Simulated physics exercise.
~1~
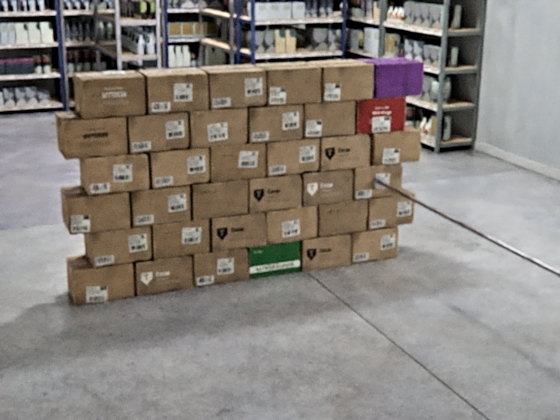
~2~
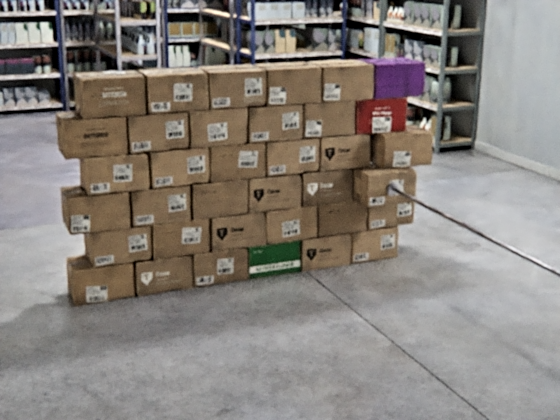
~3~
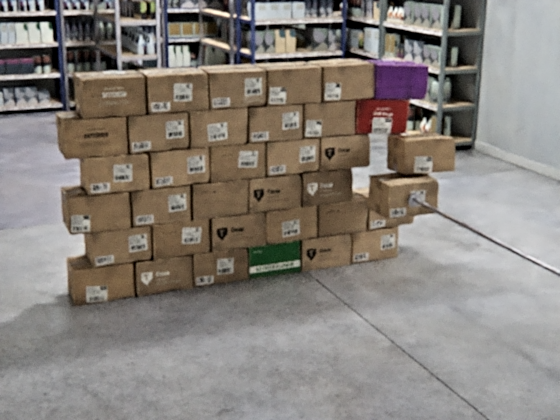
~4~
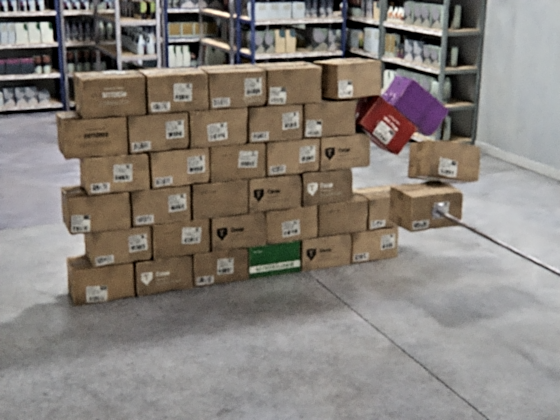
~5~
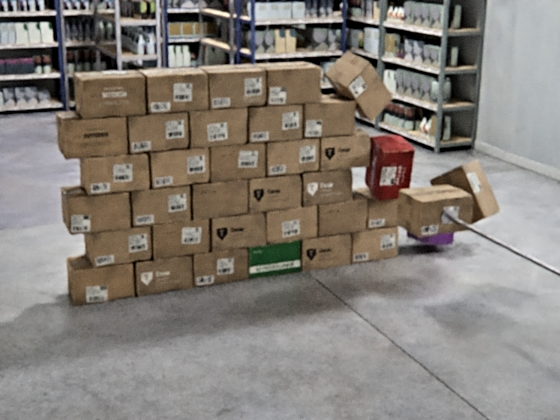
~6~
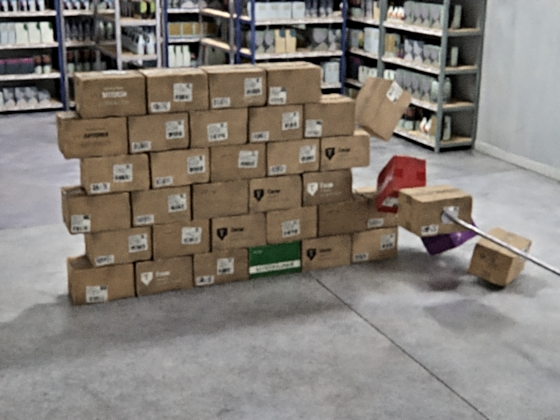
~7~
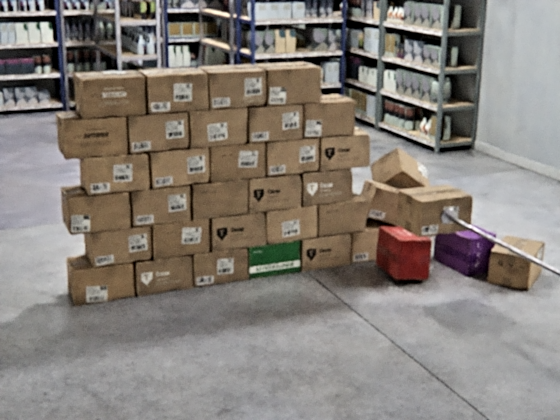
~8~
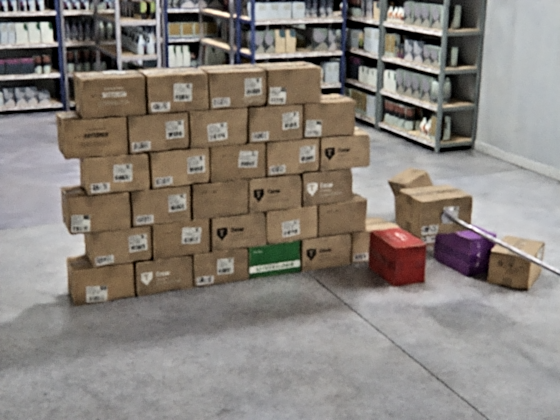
A thin rigid arm reaches in from the right toward a wide wall of stacked brown cardboard boxes on a grey warehouse floor, seen from the front by a still camera with stocked shelves behind. A purple box sits at the top right corner, a red one just below it, and a green one in the bottom row. The arm draws a brown box out of the right edge, and the box above it shifts along too. The purple and red boxes tip and tumble, followed by a brown one from the top. The fallen boxes settle on the floor at the right, red and purple among them, while the green box and most of the wall stay standing.
